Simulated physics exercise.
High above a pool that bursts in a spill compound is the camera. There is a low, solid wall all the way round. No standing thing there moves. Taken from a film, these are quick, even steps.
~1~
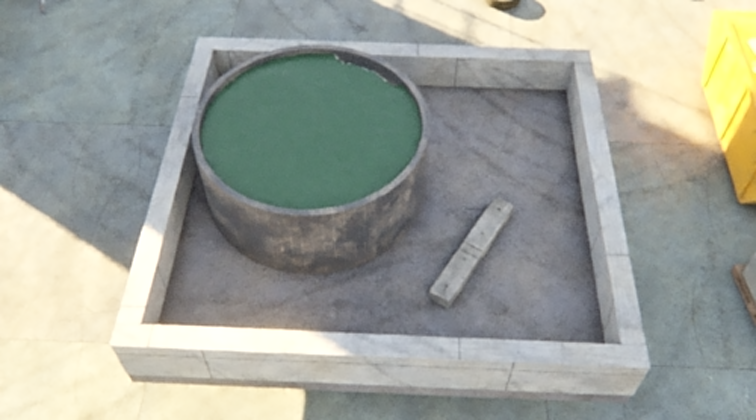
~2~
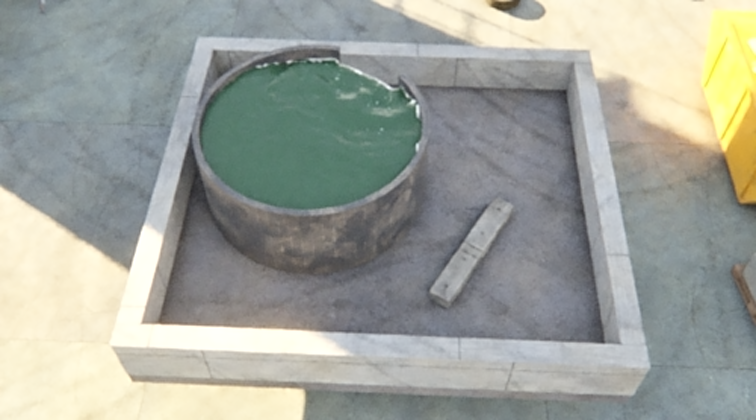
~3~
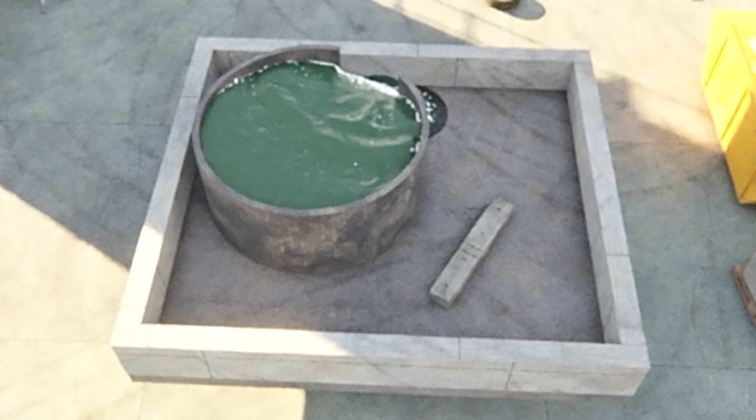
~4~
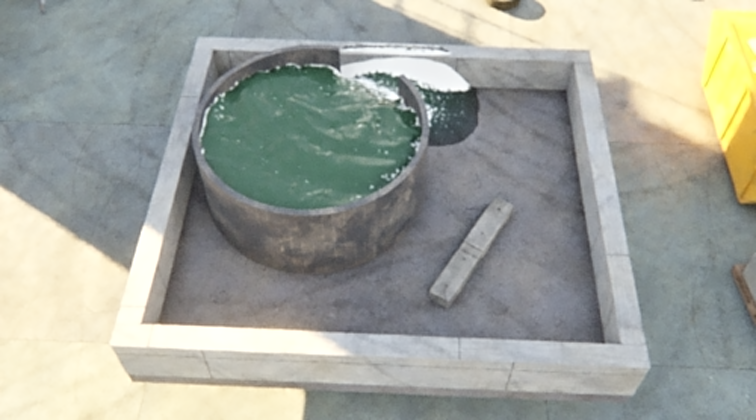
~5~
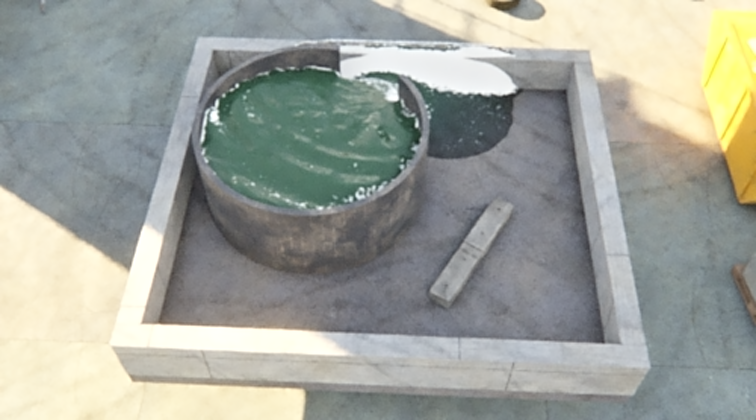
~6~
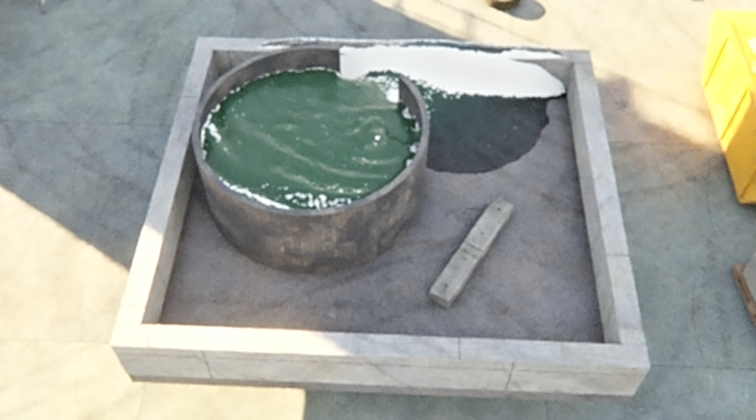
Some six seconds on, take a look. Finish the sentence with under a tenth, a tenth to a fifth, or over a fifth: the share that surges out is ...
The share that surges out is under a tenth.
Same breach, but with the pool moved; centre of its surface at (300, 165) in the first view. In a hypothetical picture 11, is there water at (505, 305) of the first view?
Untouched.
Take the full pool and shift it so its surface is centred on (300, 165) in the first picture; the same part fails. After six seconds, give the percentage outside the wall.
About 4 per cent.
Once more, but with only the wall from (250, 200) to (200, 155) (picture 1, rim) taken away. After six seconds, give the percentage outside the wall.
About 8 %.
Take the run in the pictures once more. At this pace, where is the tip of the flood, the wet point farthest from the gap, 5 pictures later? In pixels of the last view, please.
The wet point farthest out is around (608, 367).
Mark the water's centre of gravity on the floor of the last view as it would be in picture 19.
My guess is about (370, 178).
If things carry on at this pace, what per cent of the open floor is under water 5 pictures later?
I reckon 45 per cent or so.
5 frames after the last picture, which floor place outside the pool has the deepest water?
I would choose the pixel (571, 126).
A moment on, water covers 30 % of the floor; the low wall has let 1 % over.
Next, water covers 40 % of the floor; the low wall has let 1 % over.
Then, water covers 60 % of the floor; the low wall has let 4 % over.
Later, water covers 75 % of the floor; the low wall has let 4 % over.
In the end, water covers 80 % of the floor; the low wall has let 4 % over.
